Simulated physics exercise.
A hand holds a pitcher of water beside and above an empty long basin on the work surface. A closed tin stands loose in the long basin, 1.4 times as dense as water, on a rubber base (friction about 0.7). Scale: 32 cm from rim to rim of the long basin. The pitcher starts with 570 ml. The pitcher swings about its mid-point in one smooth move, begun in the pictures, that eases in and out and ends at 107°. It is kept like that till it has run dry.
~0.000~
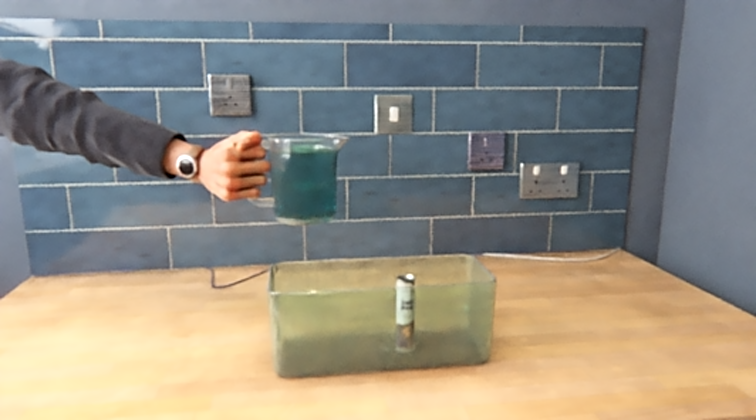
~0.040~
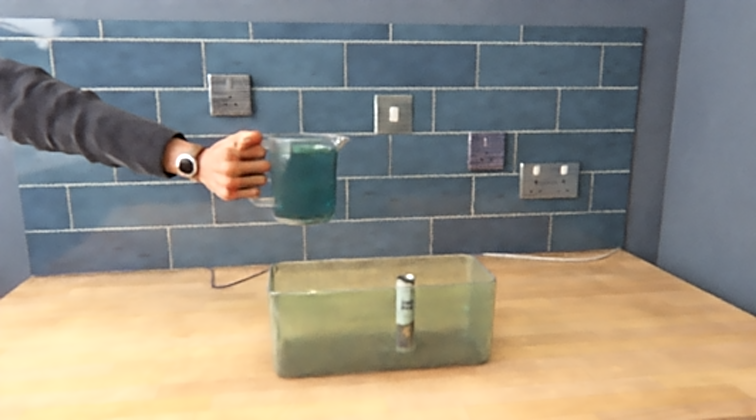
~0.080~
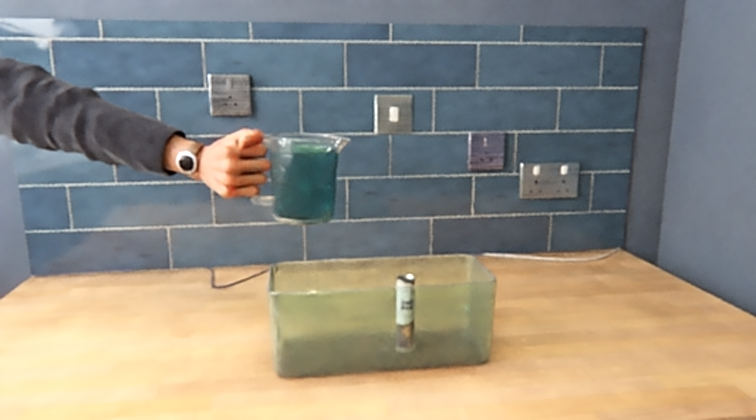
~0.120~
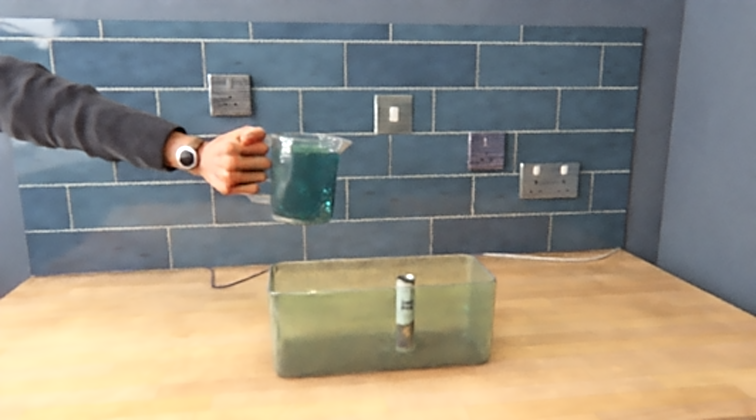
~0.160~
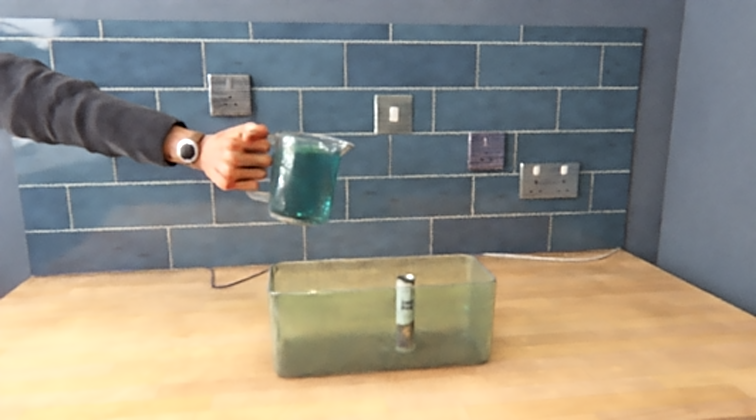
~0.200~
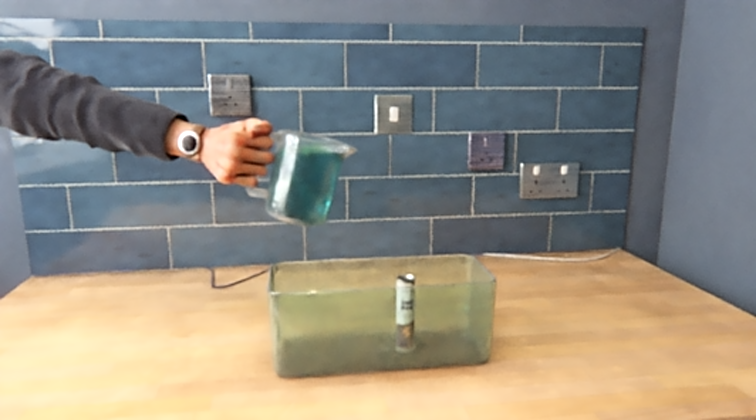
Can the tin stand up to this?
It goes over.
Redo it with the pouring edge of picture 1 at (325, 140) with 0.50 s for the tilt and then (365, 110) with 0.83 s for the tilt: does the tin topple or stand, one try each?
First it keeps standing; then it remains upright.
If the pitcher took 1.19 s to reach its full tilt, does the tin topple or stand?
Then it topples.
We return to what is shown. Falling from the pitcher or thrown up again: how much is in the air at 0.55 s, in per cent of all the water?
Some 18 per cent.
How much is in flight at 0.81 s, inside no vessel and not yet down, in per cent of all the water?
Some 22 per cent.
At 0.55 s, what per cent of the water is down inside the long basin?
Near 5 in a hundred.
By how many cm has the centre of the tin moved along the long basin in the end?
About 6.5 cm.
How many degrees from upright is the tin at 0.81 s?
It is at some 5°.
By 0.55 s the tilt is 75° and 76 per cent is still to pour; the tin stands where it began.
By 0.81 s the tilt is 106° and 23 per cent is still to pour; the tin leans 7°.
By 1.08 s the tilt is 107° and 2 per cent is still to pour; the tin lies on its side.
By 1.37 s the tilt is 107° and 0 per cent is still to pour; the tin lies on its side.
At rest the tin lies on its side.
